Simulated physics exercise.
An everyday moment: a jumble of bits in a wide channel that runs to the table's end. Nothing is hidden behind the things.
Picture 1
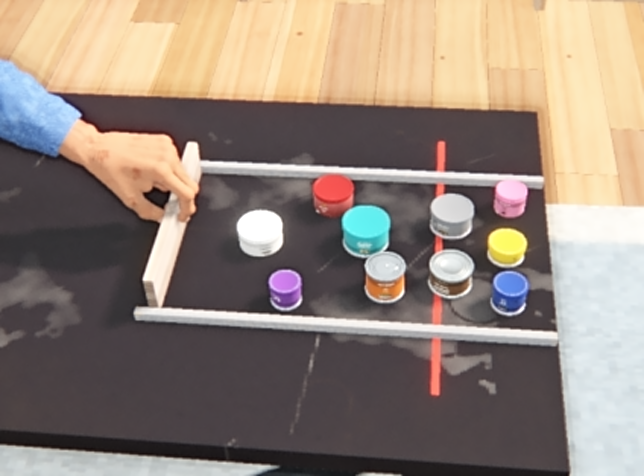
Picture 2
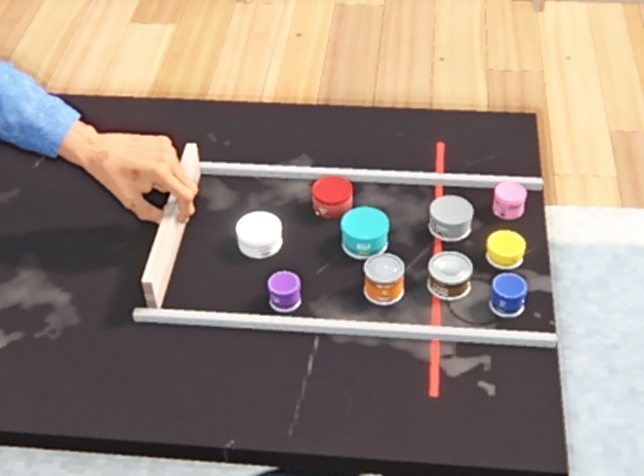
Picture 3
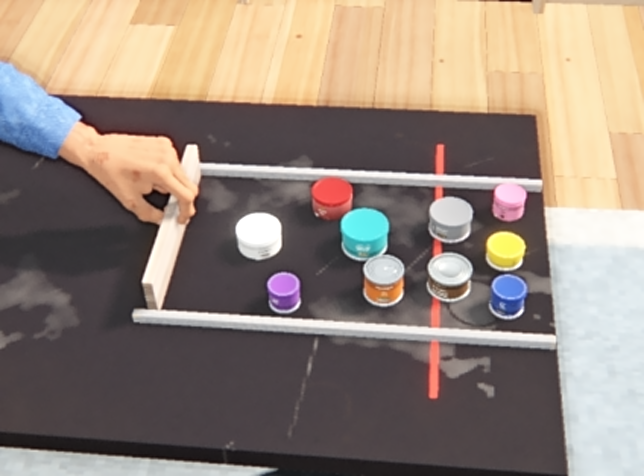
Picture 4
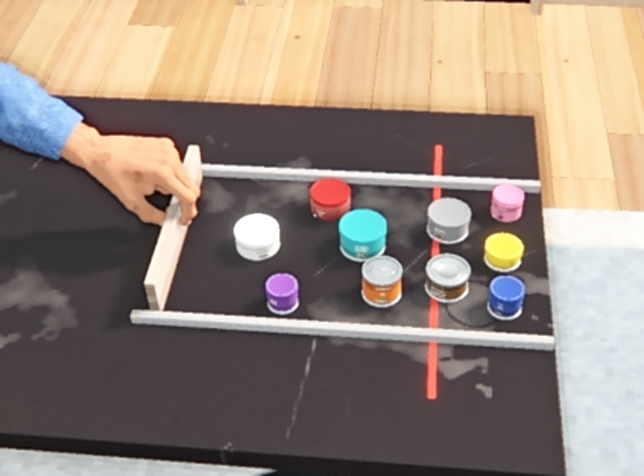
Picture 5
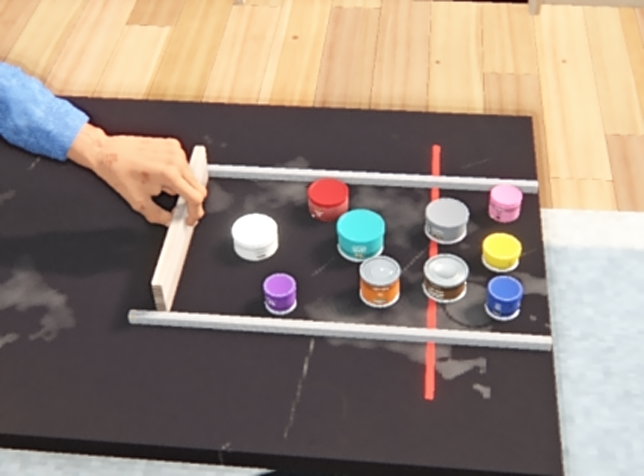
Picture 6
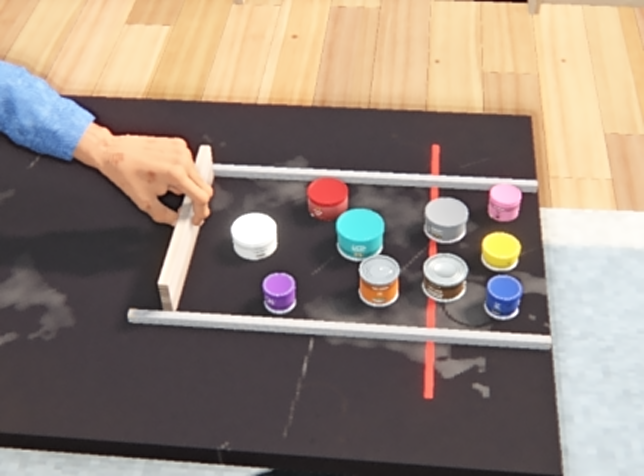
A hand in a blue sleeve holds a pale board upright at the left end of a railed channel on a black tabletop, then slides it slightly to the right. The colourful tubs and tins ahead, some near a red tape line, stay in place, with a gap still between them and the board.
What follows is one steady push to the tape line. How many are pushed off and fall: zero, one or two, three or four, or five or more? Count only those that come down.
In the end the number that fall off is zero.
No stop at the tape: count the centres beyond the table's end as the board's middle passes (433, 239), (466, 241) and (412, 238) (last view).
Place by place, 0, 2 and 0.
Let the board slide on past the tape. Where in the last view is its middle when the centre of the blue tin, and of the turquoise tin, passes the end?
For the blue tin at (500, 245), for the turquoise tin at (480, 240).
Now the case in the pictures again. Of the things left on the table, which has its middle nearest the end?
Foremost is the yellow tin.
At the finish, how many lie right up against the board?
4 of them.
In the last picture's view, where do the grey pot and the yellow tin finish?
First (494, 214), then (538, 254).
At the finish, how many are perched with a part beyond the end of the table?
The number is 1.
Early on, none off yet; pink tub at rest near (504, 203); blue tin at rest near (503, 298); yellow tin at rest near (500, 252).
A while later, none off yet; pink tub at rest near (504, 203); blue tin at rest near (503, 298); yellow tin moving near (505, 253).
Finally, the number that fall off is zero.
